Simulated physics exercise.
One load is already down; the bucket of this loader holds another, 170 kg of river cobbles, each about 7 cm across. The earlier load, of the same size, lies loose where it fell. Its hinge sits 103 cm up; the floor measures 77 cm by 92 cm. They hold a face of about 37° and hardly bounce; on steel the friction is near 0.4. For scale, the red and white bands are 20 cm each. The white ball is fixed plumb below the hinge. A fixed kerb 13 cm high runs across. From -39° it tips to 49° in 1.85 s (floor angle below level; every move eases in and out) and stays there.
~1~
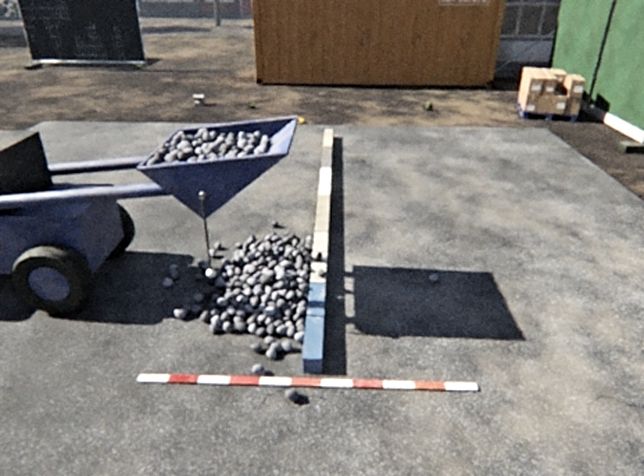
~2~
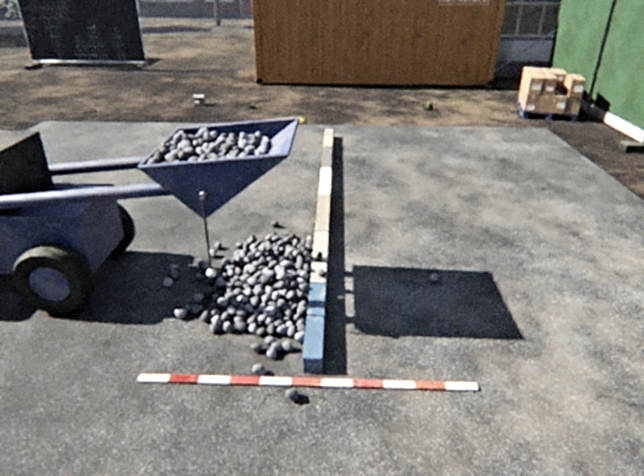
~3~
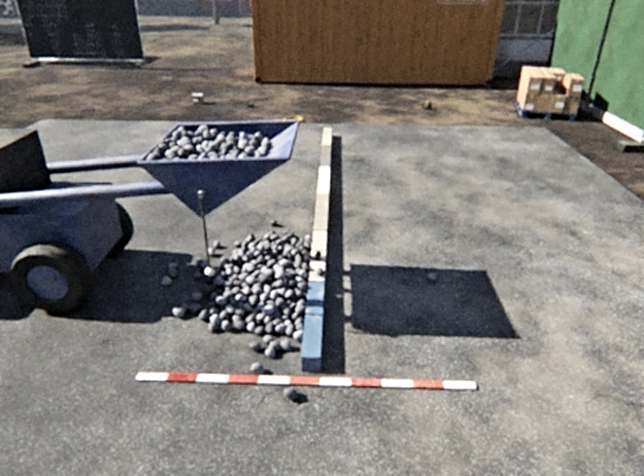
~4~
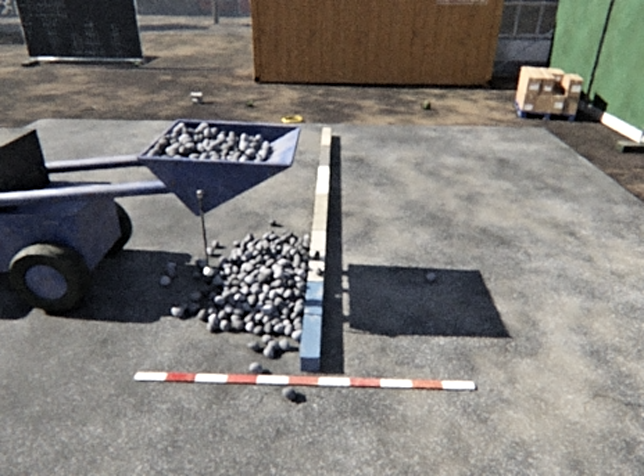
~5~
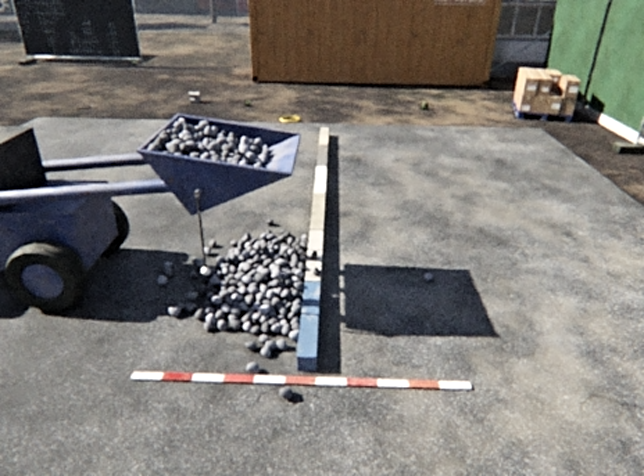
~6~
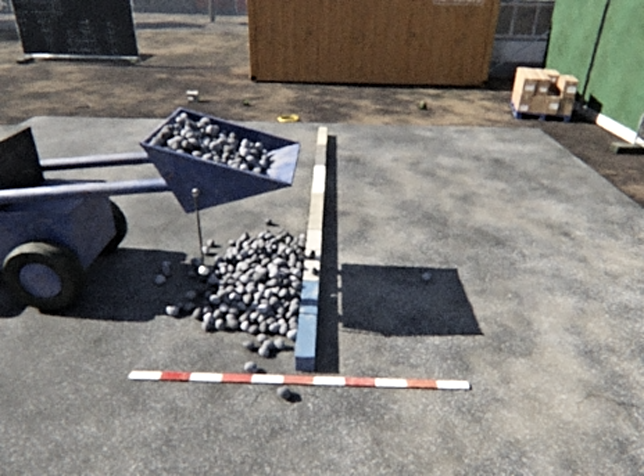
Blue loader slowly tilting its bucket of grey stones forward to the right above a loose stone heap beside a kerb.
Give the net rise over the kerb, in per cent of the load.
Roughly 28 per cent of a load more.
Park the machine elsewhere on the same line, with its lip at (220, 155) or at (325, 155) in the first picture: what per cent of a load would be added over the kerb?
First some 0, then 80 per cent.
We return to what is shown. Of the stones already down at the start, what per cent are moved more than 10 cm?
Roughly 0 per cent of them.
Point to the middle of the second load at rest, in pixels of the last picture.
Around (295, 270).
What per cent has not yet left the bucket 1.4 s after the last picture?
About 0 per cent.
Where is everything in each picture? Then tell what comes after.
In the first picture, lip at (287, 154), floor tilted -39°, highest stones at (237, 142). The earlier load is highest near (298, 266), 17 cm above ground level, 100 % on this side of the kerb.
In the second picture, the bucket is at -38°, its lip at (288, 155); the top of the load is at (224, 141).
In the third picture, the bucket is at -35°, its lip at (289, 158); the top of the load is at (197, 135).
In the fourth picture, the bucket is at -30°, its lip at (291, 166); the top of the load is at (188, 133).
In the fifth picture, the bucket is at -24°, its lip at (292, 175); the top of the load is at (188, 129).
In the sixth picture, lip at (292, 185), floor tilted -17°, highest stones at (188, 125).
Then, 0.8 s after the last picture the floor is at 35°; in per cent of one load, 93 in the bucket, 106 on this side of the kerb; the foremost stones are at (319, 277).
Then, 1.4 s after the last picture the floor is at 49°; in per cent of one load, 2 in the bucket, 180 on this side of the kerb, 17 over the kerb; the foremost stones are at (375, 273).
Then, 1.7 s after the last picture the floor is at 49°; in per cent of one load, 0 in the bucket, 175 on this side of the kerb, 25 over the kerb; the foremost stones are at (415, 273).
Then, 4.1 s after the last picture the floor is at 49°; in per cent of one load, 0 in the bucket, 172 on this side of the kerb, 28 over the kerb; the foremost stones are at (442, 273). Net gain over the kerb, 28.
